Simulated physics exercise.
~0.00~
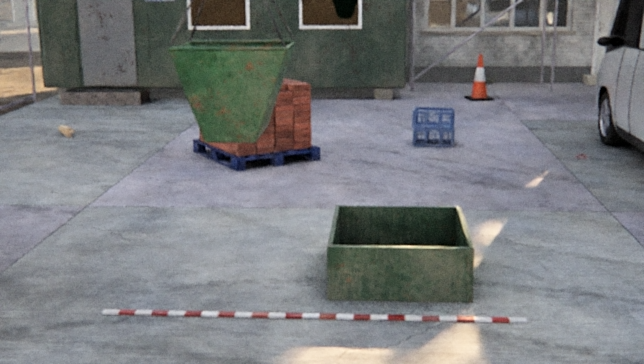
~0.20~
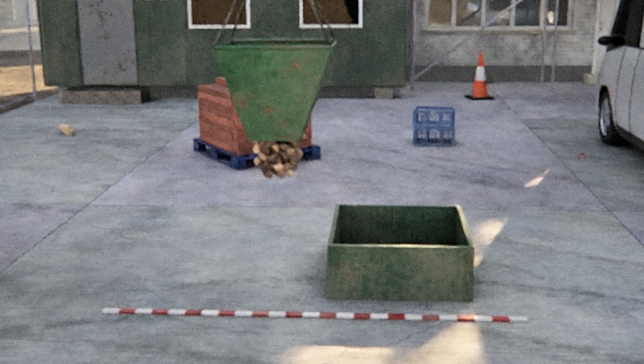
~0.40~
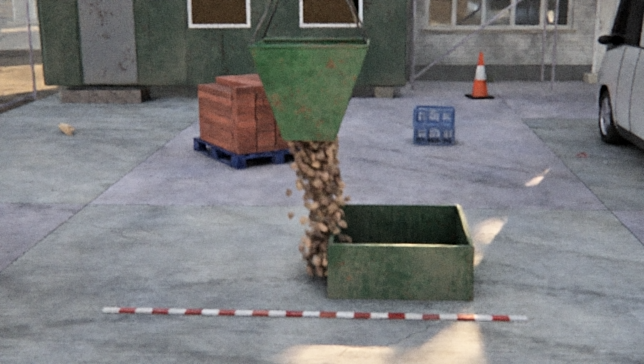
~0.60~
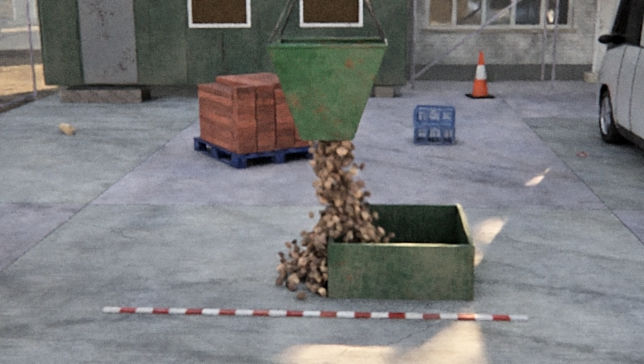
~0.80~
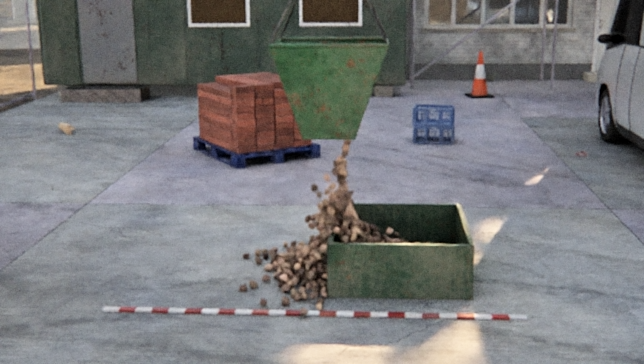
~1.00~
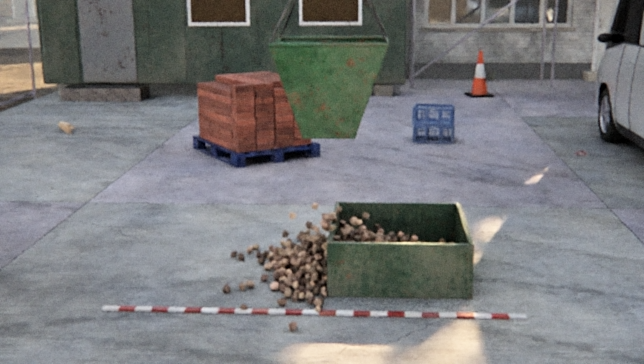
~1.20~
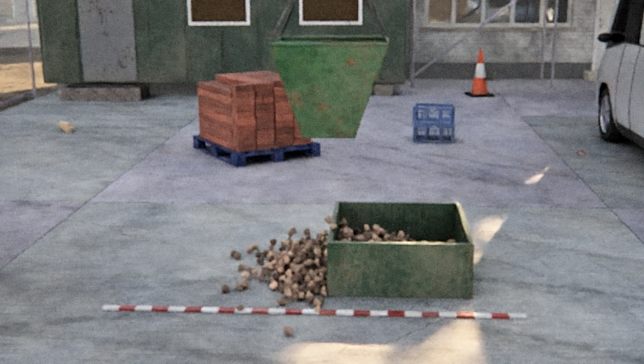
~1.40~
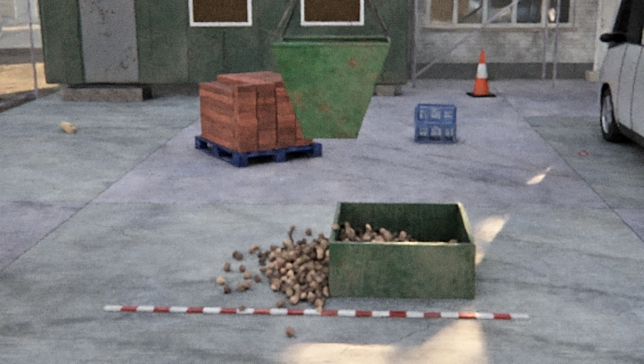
In a paved yard, a hanging green skip moving right and spilling stones, most landing in a green bin, others heaping left.
